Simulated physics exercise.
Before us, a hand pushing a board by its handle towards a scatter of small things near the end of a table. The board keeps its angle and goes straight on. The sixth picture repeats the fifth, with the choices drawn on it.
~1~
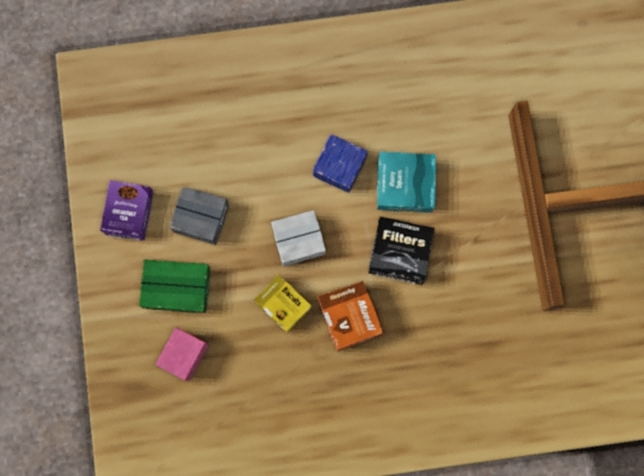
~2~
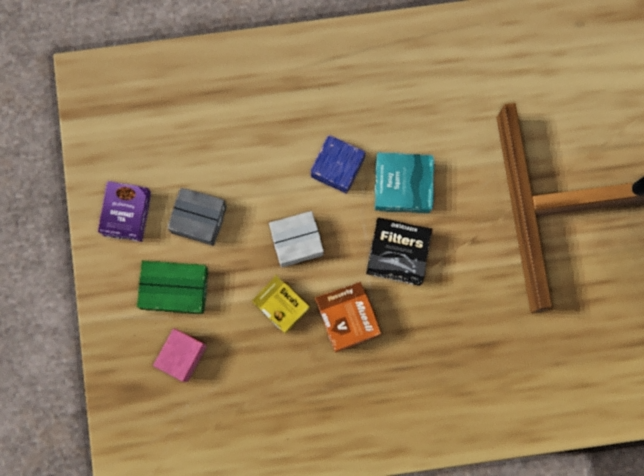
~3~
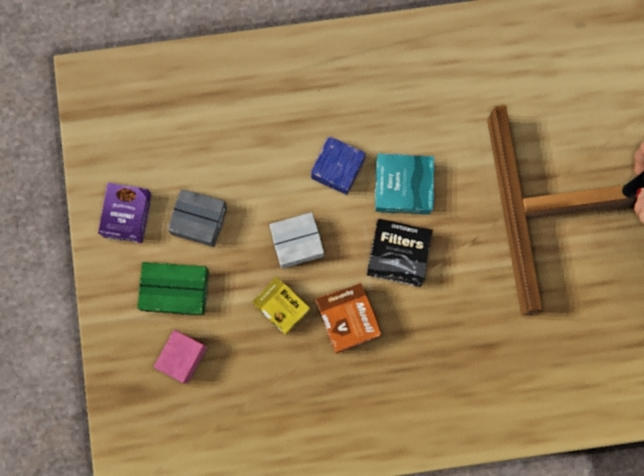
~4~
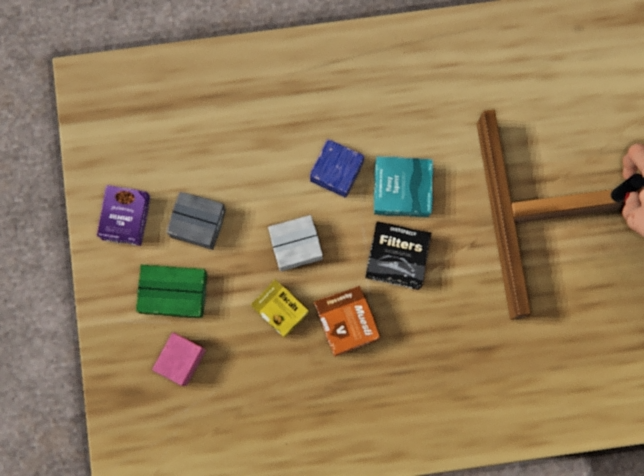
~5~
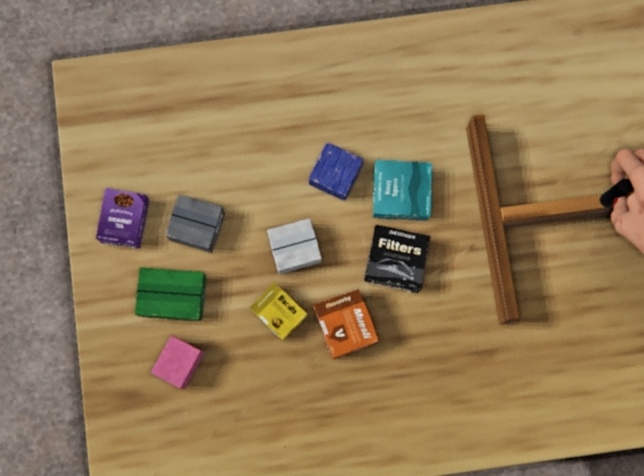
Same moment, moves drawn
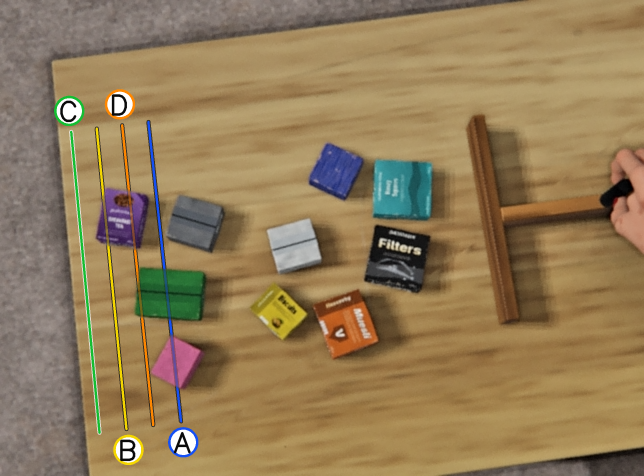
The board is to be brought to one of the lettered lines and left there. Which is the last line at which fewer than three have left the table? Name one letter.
It should halt at A.
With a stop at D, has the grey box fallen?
By then, yes.
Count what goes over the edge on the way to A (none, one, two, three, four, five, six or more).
In all, two.
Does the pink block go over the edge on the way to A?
No.
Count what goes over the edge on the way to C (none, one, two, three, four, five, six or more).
Six or more.
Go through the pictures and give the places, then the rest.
Turquoise packet (406, 182); pink block (182, 354); green box (175, 287), in the first frame.
Board (528, 204); orange packet (348, 318), in the second frame.
Board (518, 206); grey box (198, 218), in the third frame.
Board (506, 210); blue block (337, 169), in the fourth frame.
Board (496, 215); purple packet (123, 219); turquoise packet (402, 191); pink block (178, 363), in the fifth frame.
On the marked copy, A at (164, 267); B at (111, 275); C at (85, 278); D at (137, 271).
Taking A. A third of the way, board (378, 231); blue block (284, 168); orange packet (331, 331).
Two thirds of the way, board (259, 247); green box (129, 310); pink block (153, 371).
When it is over, board (163, 260); purple packet over the edge; green box over the edge; two fallen.
As for the rest, B drops six; C drops ten; D drops six.
